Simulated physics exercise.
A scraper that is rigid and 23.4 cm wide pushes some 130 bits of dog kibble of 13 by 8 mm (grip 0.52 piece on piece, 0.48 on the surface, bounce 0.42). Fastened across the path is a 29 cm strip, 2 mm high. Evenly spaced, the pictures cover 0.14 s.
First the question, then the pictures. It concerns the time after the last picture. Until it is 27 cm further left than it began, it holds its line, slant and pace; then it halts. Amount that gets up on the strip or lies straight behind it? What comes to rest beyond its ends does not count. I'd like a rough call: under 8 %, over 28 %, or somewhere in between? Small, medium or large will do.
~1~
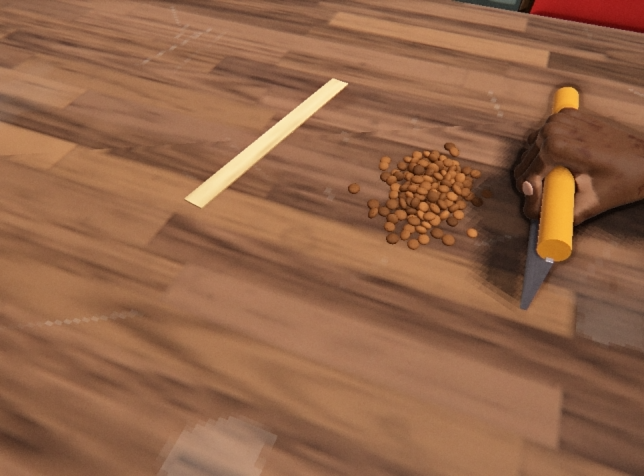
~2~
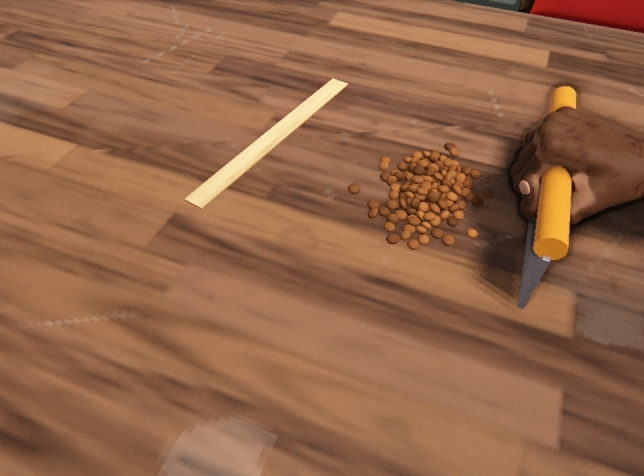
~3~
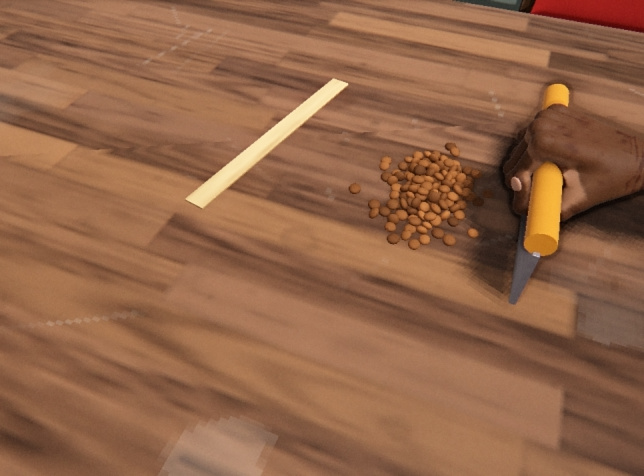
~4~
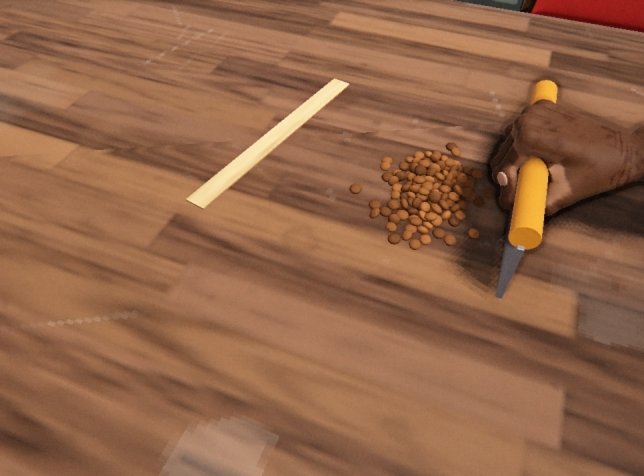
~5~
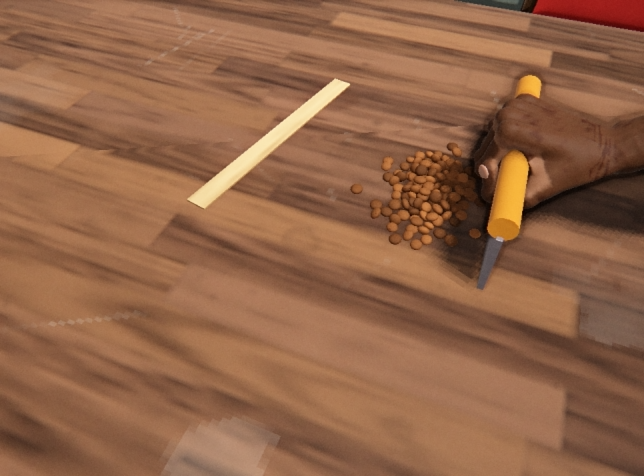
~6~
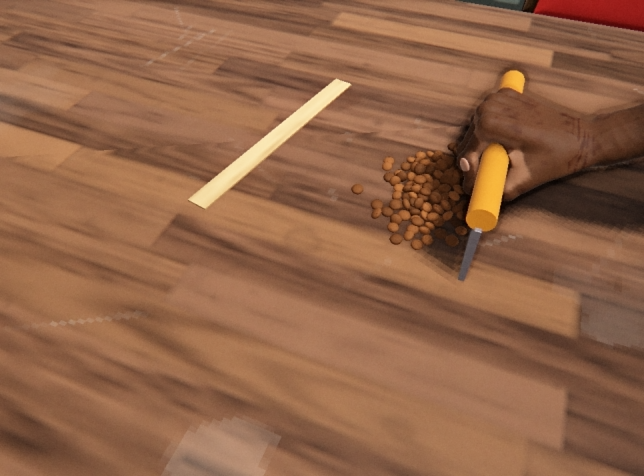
I would say large, over 28 %.
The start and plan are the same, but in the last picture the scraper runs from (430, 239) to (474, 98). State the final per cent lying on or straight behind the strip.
Above 65.
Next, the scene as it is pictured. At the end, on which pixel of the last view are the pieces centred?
Somewhere close to (267, 134).
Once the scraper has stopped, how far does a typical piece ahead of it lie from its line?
Typical distance: Close to 4 cm.
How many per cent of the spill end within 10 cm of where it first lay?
About 0 %.
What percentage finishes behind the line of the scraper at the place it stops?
Roughly 5 per cent.
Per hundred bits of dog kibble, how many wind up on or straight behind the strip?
About 65 %.
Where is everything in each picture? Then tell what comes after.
In the first frame, scraper from (545, 268) to (559, 115); moved 0.0 cm; pieces shifted so far, 0; middle of the spill at (427, 180); strip at (277, 134).
In the second frame, scraper from (541, 267) to (556, 114); moved 0.3 cm; pieces shifted so far, 0; middle of the spill at (427, 180).
In the third frame, scraper from (532, 262) to (549, 111); moved 1.1 cm; pieces shifted so far, 0; middle of the spill at (428, 180).
In the fourth frame, scraper from (517, 256) to (538, 108); moved 2.4 cm; pieces shifted so far, 0; middle of the spill at (428, 180).
In the fifth frame, scraper from (496, 247) to (523, 103); moved 4.2 cm; pieces shifted so far, 0; middle of the spill at (429, 180).
In the sixth frame, scraper from (475, 238) to (507, 98); moved 6.0 cm; pieces shifted so far, 13; middle of the spill at (428, 179); strip at (280, 134).
Then, 0.21 s after the last picture, scraper 19 cm from its start, spill 17 cm wide; elsewhere 100 %.
Then, 0.41 s after the last picture, scraper 28 cm from its start, spill 19 cm wide; on or straight behind the strip 60 %, elsewhere 40 %.
Then, 0.59 s after the last picture, scraper 28 cm from its start, spill 21 cm wide; on or straight behind the strip 65 %, elsewhere 35 %.
In the end, on or straight behind the strip 65 %, elsewhere 35 %.
